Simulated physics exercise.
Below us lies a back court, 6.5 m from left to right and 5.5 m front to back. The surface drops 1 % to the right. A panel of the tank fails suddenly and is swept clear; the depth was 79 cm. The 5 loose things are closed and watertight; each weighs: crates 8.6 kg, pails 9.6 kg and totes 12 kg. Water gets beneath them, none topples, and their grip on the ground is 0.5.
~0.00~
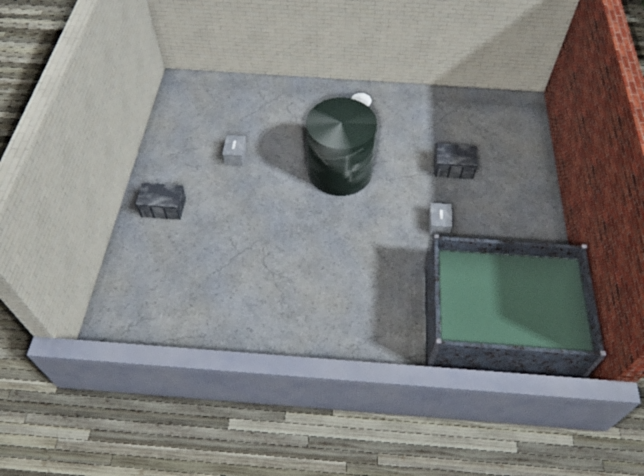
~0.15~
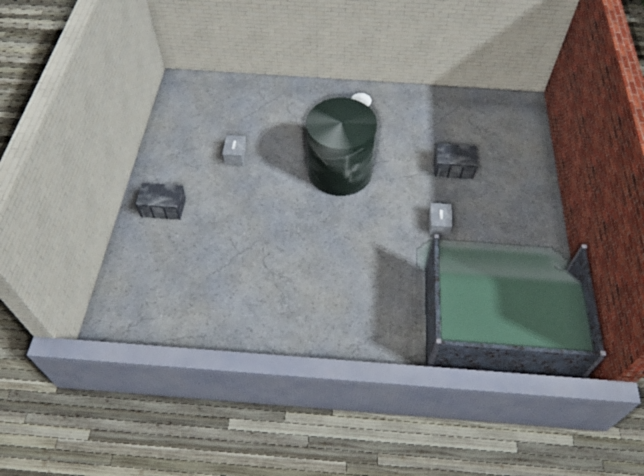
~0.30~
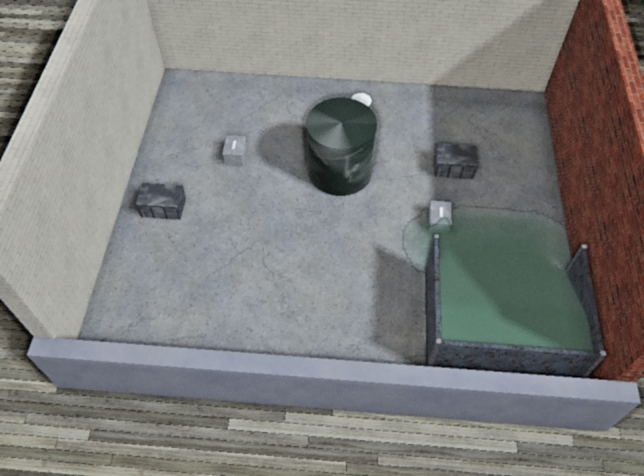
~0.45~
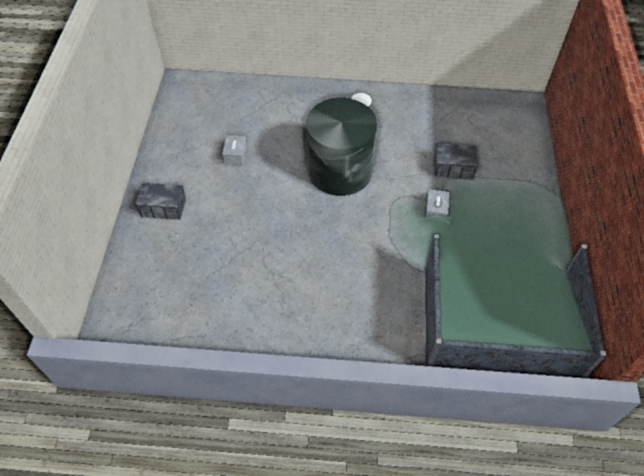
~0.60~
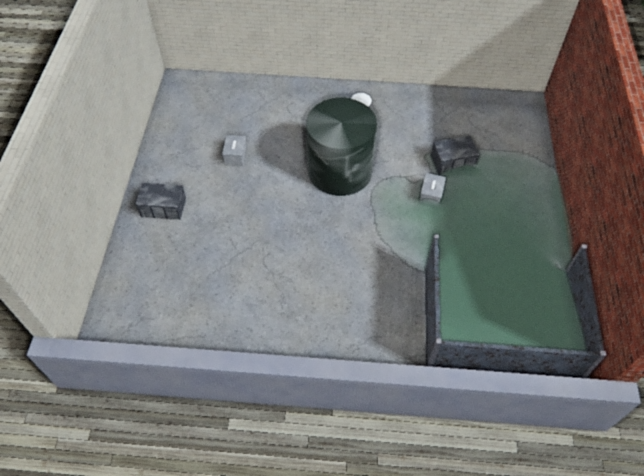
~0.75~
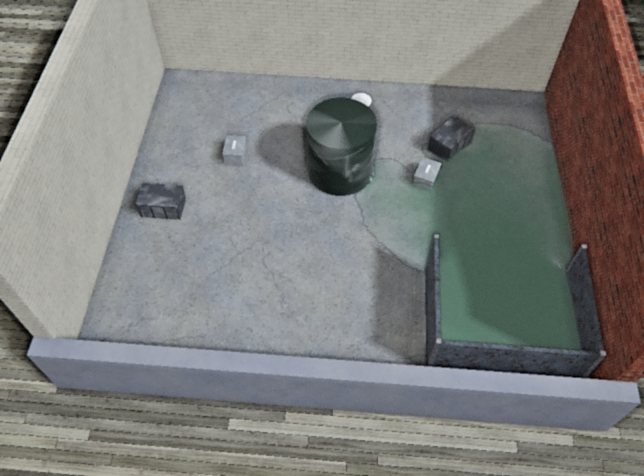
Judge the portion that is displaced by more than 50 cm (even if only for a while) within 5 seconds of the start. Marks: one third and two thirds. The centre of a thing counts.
Share: At least two thirds.
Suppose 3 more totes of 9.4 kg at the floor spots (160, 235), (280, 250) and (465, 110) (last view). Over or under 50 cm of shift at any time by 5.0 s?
In that order: Short of it, under, more.
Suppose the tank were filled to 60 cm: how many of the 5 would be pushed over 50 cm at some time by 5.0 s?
Then 3.
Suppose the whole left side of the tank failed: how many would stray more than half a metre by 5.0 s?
In that case 2 of them.
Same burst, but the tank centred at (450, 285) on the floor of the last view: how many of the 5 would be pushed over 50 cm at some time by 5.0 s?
In that case 3 of them.
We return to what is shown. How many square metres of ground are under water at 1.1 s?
Some 13 m2.
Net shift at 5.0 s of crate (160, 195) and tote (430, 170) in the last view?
In turn: 5 cm, 450 cm.
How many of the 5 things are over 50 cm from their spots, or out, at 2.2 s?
3 of them.
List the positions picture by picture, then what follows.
In the first picture, a tote at (441, 215), on the bottom; a crate at (457, 155), on the bottom; 2.4 m2 under water; 0 of 5 have shifted.
In the second picture, a tote at (441, 215), on the bottom; a crate at (457, 155) rests on the ground; 3.5 m2 under water; 0 of 5 have shifted.
In the third picture, a tote at (441, 212) rests on the ground, 4 cm from its start; a crate at (457, 155) rests on the ground; 4.8 m2 under water; 0 of 5 have shifted.
In the fourth picture, a tote at (438, 201), on the bottom, 24 cm from its start; a crate at (457, 155), on the bottom; water covers 6.2 m2; 1 of 5 have shifted.
In the fifth picture, a tote at (433, 185) rests on the ground, 54 cm from its start; a crate at (456, 148) rests on the ground, 12 cm from its start; 7.6 m2 under water; 2 of 5 have shifted.
In the sixth picture, a tote at (428, 169), on the bottom, 85 cm from its start; a crate at (452, 132) rests on the ground, 45 cm from its start; water covers 9.3 m2; 2 of 5 have shifted.
After 1.1 s 2 of 5 are over 50 cm from their spots; 0 afloat.
After 2.2 s 3 of 5 are over 50 cm from their spots; 2 afloat.
After 3.5 s 3 of 5 are over 50 cm from their spots; 1 afloat.
After 5.0 s 4 of 5 are over 50 cm from their spots, and 4 have been at some point; 1 afloat.
